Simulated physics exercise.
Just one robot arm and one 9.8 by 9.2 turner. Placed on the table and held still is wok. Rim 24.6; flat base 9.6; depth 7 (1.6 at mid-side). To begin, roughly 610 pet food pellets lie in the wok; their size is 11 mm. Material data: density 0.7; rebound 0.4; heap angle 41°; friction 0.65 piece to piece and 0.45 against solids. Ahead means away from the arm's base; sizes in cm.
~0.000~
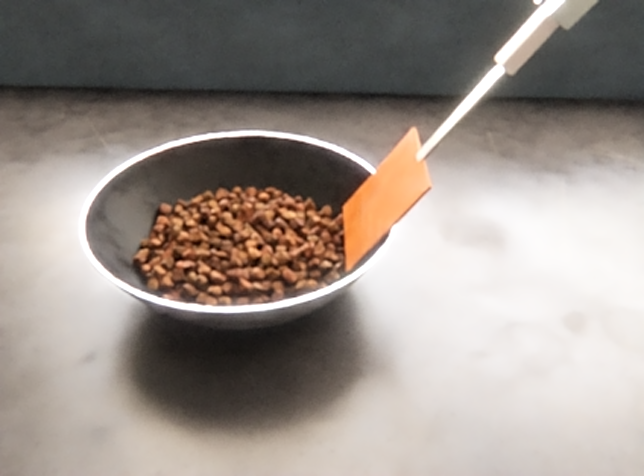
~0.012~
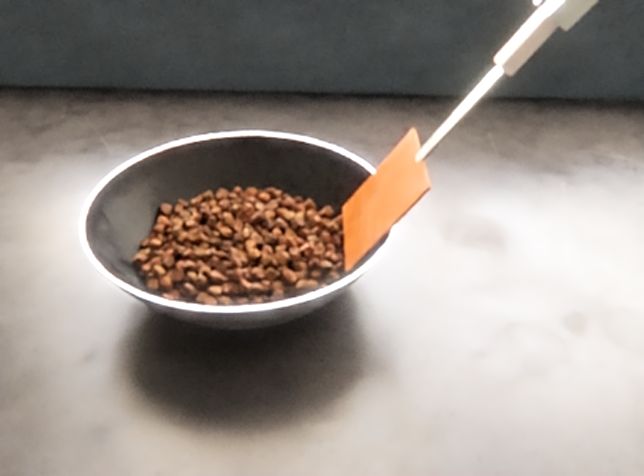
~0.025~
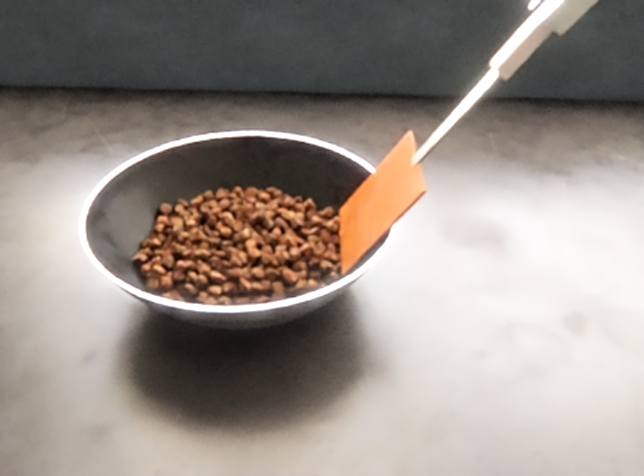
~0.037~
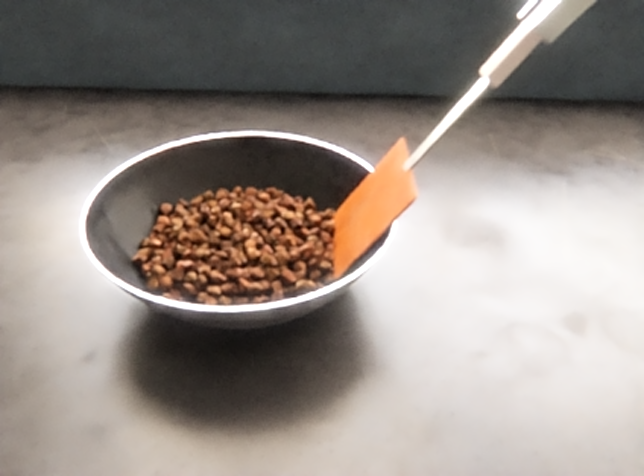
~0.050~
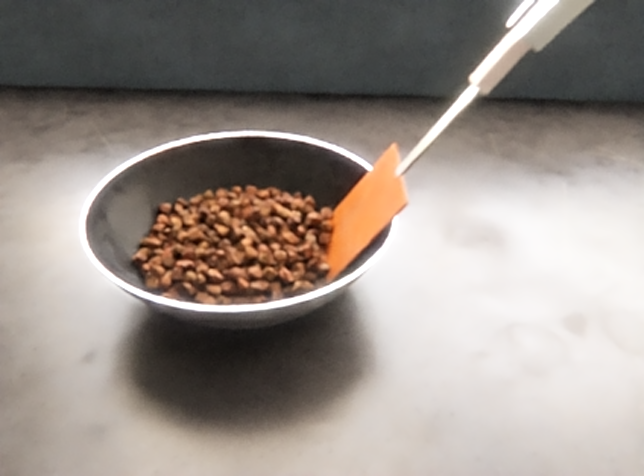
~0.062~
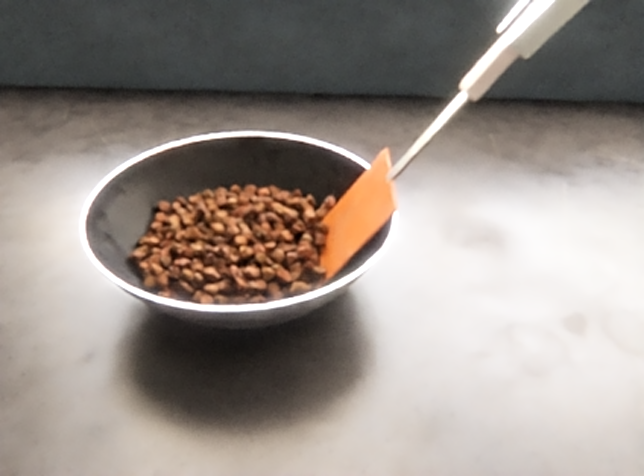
An orange turner slides slowly left against brown pellets in a dark wok.
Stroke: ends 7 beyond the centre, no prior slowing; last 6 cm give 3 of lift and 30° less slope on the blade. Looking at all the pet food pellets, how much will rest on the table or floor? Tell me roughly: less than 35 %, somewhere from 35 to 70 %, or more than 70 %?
Less than 35 %.
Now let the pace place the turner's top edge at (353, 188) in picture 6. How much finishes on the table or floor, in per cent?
Near 45 in a hundred.
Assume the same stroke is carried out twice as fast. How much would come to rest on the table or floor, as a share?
About 40 %.
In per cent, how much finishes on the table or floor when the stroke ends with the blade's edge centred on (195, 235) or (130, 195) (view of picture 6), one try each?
Around 0 per cent for the first try and 45 per cent for the second.
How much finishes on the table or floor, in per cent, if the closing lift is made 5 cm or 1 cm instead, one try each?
Estimates, in order: 15 % then 15 %.
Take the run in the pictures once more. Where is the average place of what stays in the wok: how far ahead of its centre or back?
Some 5.0 cm ahead of the centre.
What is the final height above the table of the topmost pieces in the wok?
Close to 9.0 centimetres high.
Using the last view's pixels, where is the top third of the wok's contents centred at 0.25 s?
I'd put it close to (145, 211).
By 0.16 s, sloping 56°, highest piece 14 above the table; 605 in the wok, 1 on the blade or in flight.
By 0.25 s, sloping 44°, highest piece 13 above the table; 604 in the wok, 2 on the blade or in flight.
By 0.50 s, sloping 26°, highest piece 9 above the table; 514 in the wok, 78 on the table or floor, 14 on the blade or in flight.
By 1.55 s, sloping 26°, highest piece 9 above the table; 513 in the wok, 93 on the table or floor.
Final count, 513 in the wok, 93 on the table or floor. That is 15 % on the table or floor.
